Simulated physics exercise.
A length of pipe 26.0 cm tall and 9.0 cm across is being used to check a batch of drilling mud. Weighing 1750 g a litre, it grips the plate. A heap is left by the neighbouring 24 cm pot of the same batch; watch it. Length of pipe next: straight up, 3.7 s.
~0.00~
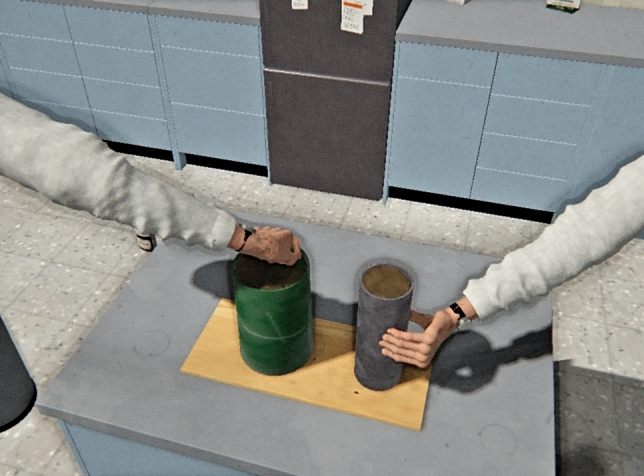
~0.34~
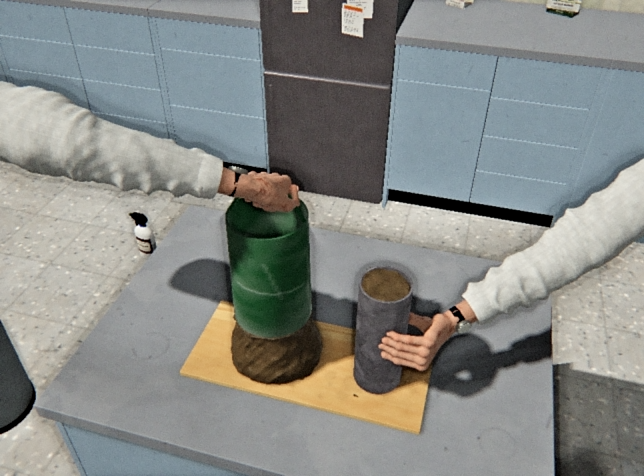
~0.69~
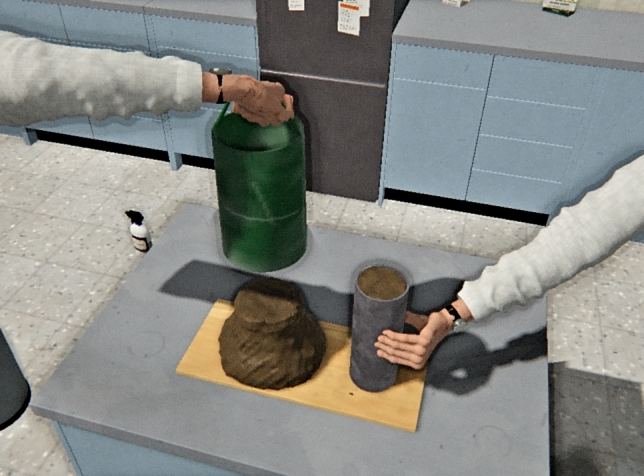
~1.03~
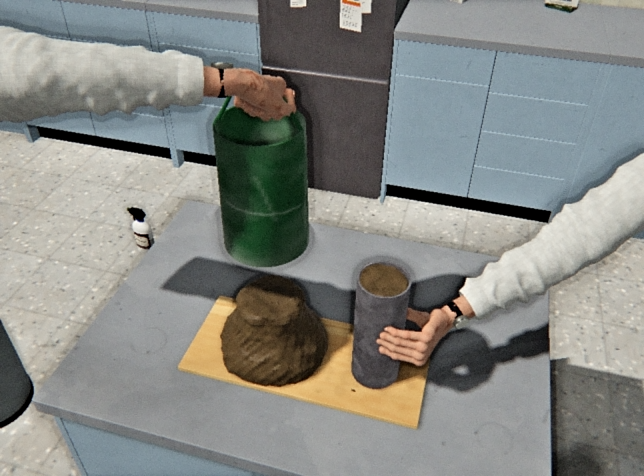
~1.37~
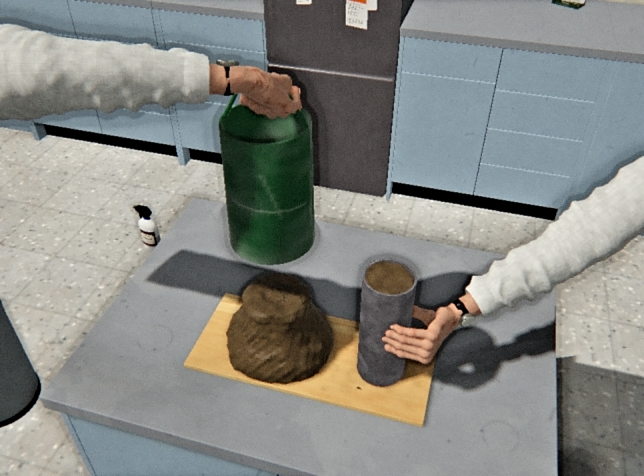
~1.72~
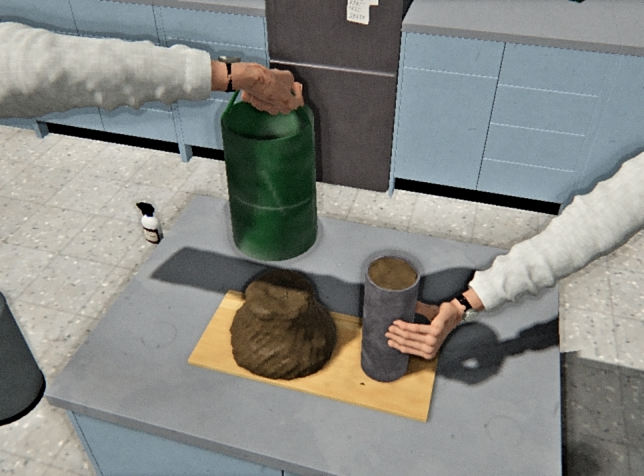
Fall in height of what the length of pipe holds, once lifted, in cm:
10 cm.
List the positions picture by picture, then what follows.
Middle of the pot's mouth at (271, 266), still down; middle of the length of pipe's top at (387, 282), not yet moved, in the first frame.
Middle of the pot's mouth at (267, 215), raised 13 cm; middle of the length of pipe's top at (386, 285), not yet moved, in the second frame.
Middle of the pot's mouth at (258, 130), raised 29 cm; the heap from the pot 15 cm high and 23 cm wide, top at (269, 301); middle of the length of pipe's top at (382, 283), not yet moved, in the third frame.
Middle of the pot's mouth at (260, 125), raised 30 cm; the heap from the pot 15 cm high and 23 cm wide, top at (271, 298); middle of the length of pipe's top at (384, 280), not yet moved, in the fourth frame.
Middle of the pot's mouth at (265, 122), raised 30 cm; the heap from the pot 15 cm high and 23 cm wide, top at (277, 296); middle of the length of pipe's top at (390, 278), not yet moved, in the fifth frame.
Middle of the pot's mouth at (267, 119), raised 30 cm; the heap from the pot 15 cm high and 23 cm wide, top at (280, 292); middle of the length of pipe's top at (393, 273), not yet moved, in the sixth frame.
By 2.6 s, the length of pipe is up 5.6 cm; the drilling mud has come down 2.3 cm to 24 cm and is 12 cm wide.
By 3.6 s, the length of pipe is up 17 cm; the drilling mud has come down 8.8 cm to 17 cm and is 15 cm wide.
By 4.5 s, the length of pipe is up 27 cm; the drilling mud has come down 9.6 cm to 16 cm and is 15 cm wide.
By 5.6 s, the length of pipe is clear; the drilling mud has come down 9.9 cm to 16 cm and is 16 cm wide.
By 6.1 s, at rest, the length of pipe is clear; the drilling mud has come down 9.9 cm to 16 cm and is 16 cm wide.
